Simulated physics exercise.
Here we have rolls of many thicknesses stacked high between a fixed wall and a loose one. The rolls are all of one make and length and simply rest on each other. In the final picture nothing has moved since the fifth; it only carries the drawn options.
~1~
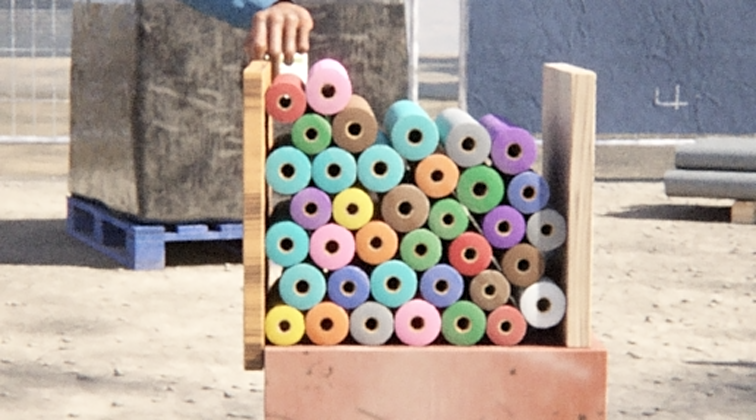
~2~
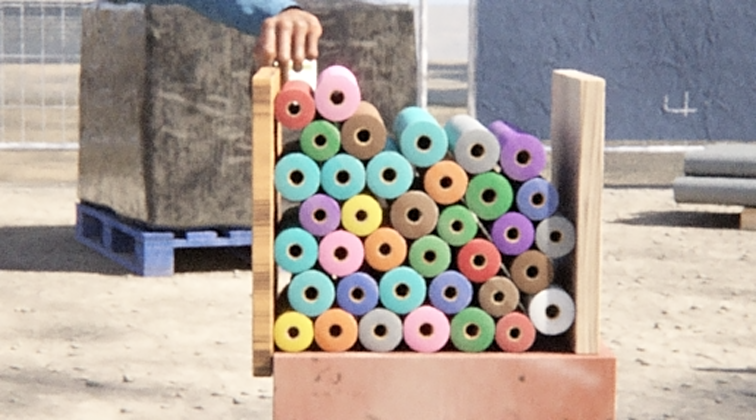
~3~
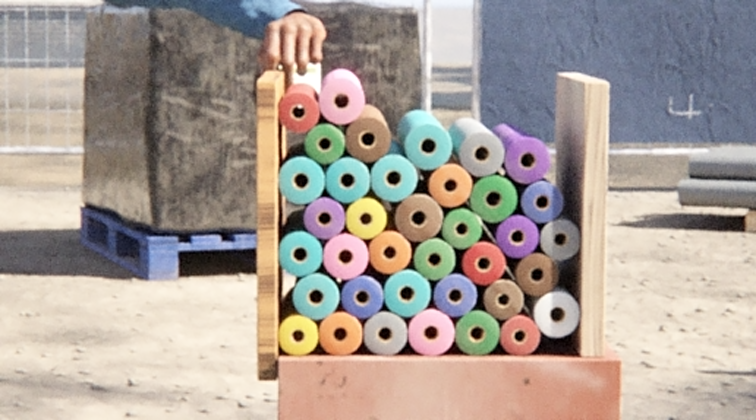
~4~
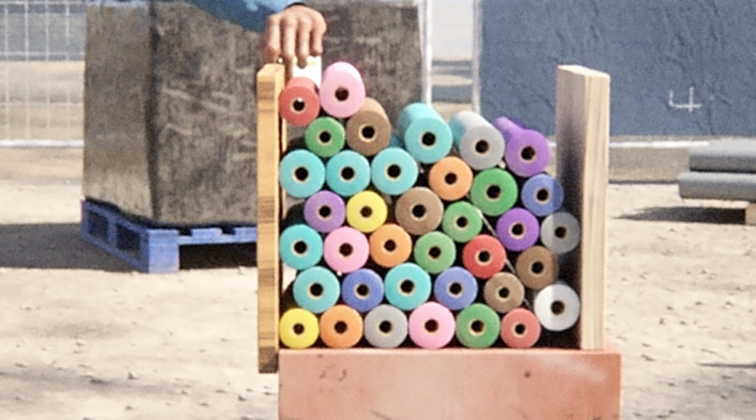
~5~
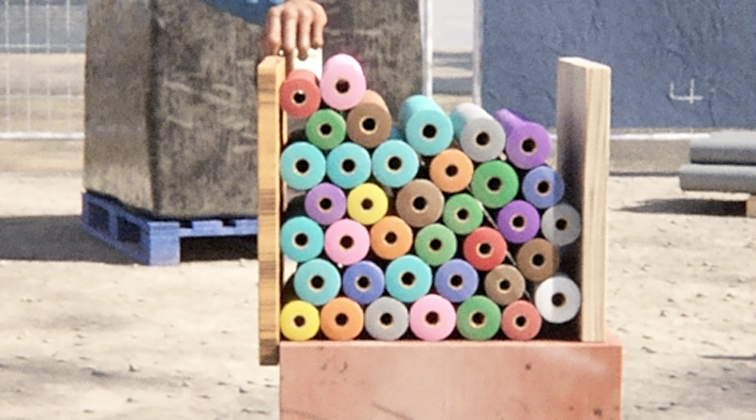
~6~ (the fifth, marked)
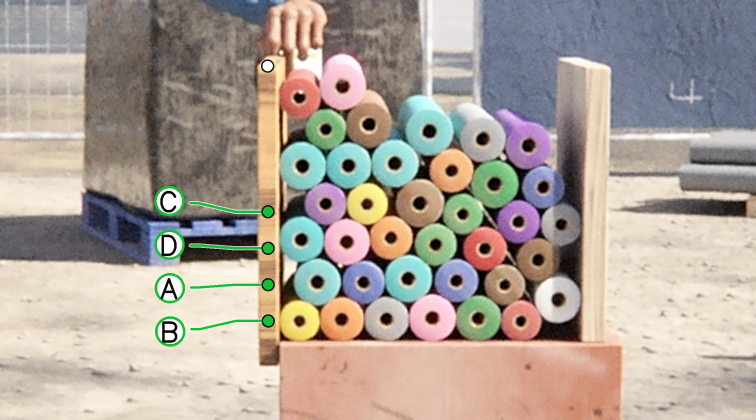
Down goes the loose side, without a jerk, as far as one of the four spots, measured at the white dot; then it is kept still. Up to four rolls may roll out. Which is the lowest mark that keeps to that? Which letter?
Stop at D.
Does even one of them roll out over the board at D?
Yes, at D.
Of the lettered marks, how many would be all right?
Two of the four.
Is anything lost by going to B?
At B: Yes.
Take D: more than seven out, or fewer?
It loses fewer than seven.
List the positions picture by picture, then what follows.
In the first picture, a turquoise roll (380, 169); a blue roll (529, 193); a purple roll (514, 151).
In the second picture, a purple roll (523, 157); side board (267, 210).
In the third picture, a yellow roll (298, 336); a red roll (520, 336).
In the fourth picture, a blue roll (455, 288); a white roll (557, 308).
In the fifth picture, a brown roll (419, 203); a turquoise roll (394, 164); a blue roll (543, 188).
On the marked copy, A at (268, 284); B at (268, 321); C at (268, 212); D at (268, 248); the white dot at (268, 66).
Taking D. A third of the way, top of the board (278, 146).
Two thirds of the way, top of the board (278, 237).
When it is over, top of the board (278, 247), four out over the board.
As for the rest, A more than four out over the board; B more than four out over the board; C one out over the board.
